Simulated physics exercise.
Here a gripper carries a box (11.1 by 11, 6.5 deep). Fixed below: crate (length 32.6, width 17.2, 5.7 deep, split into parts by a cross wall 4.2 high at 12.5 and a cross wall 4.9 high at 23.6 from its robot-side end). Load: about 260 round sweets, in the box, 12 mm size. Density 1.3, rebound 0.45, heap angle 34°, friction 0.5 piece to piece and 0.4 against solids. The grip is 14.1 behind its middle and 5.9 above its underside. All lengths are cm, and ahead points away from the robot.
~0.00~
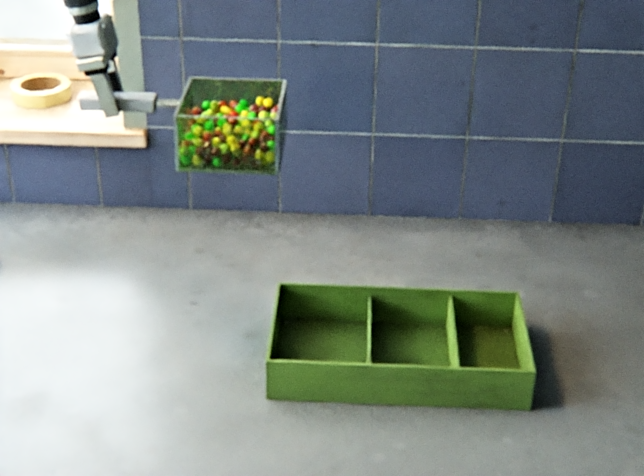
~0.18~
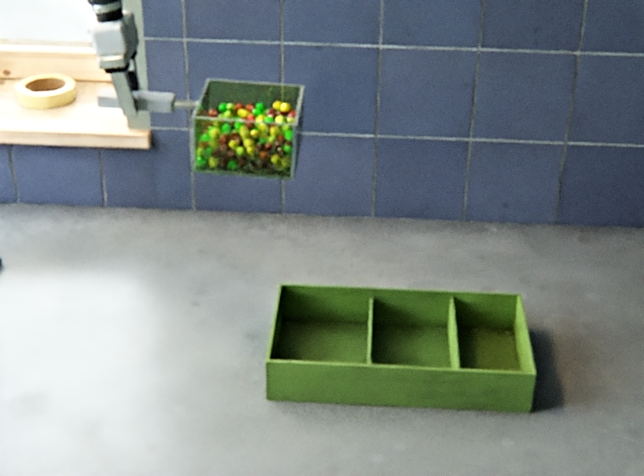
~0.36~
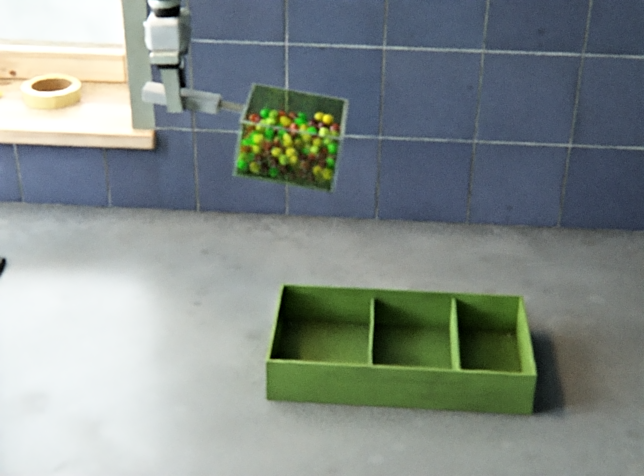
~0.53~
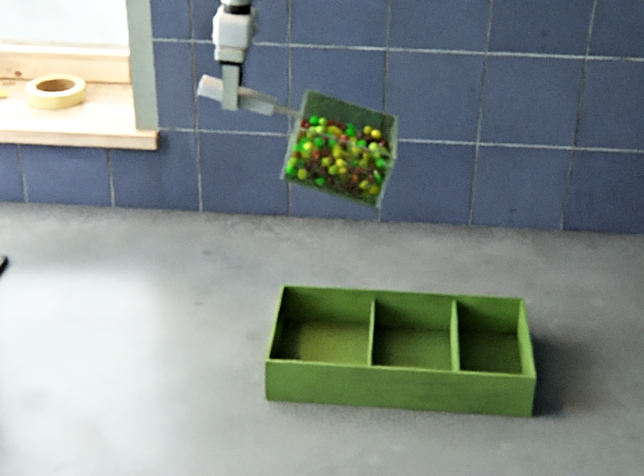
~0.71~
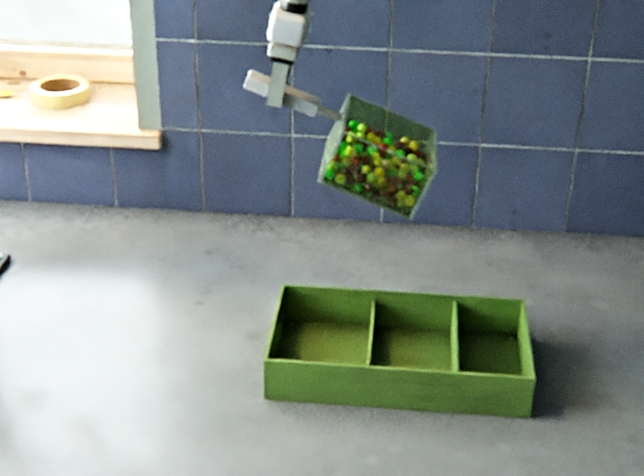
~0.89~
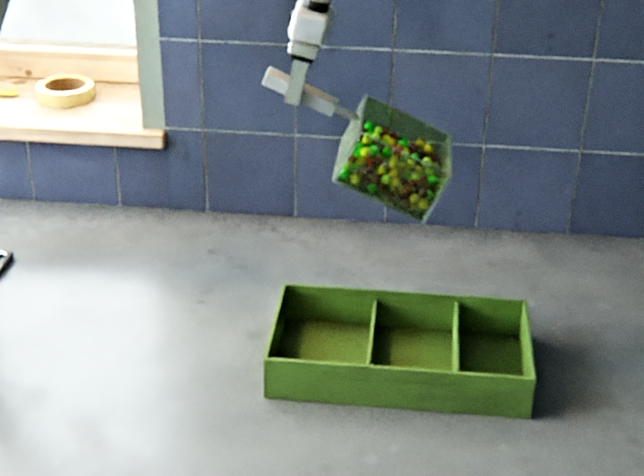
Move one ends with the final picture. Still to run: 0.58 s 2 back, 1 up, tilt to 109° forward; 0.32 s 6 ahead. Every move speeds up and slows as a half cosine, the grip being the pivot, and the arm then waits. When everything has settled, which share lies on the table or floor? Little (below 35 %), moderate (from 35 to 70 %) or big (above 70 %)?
Share on the table or floor: Little (below 35 %).
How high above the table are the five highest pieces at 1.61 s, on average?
Roughly 28 cm.
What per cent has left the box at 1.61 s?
About 25 per cent by then.
After 1.25 s, tilted 82° forward, highest piece 29 above the table; 255 in the box.
After 1.61 s, tilted 109° forward, highest piece 28 above the table; 194 in the box, 18 on the table or floor, 12 in the robot-side part, 31 in flight or on a rim.
After 1.99 s, tilted 109° forward, highest piece 21 above the table; 162 in the robot-side part, 43 on the table or floor, 15 in the box, 14 in the middle part, 21 in flight or on a rim.
After 3.04 s, tilted 109° forward, highest piece 3 above the table; 198 in the robot-side part, 43 on the table or floor, 14 in the middle part.
At rest, 198 in the robot-side part, 43 on the table or floor, 14 in the middle part. That is 17 % on the table or floor.
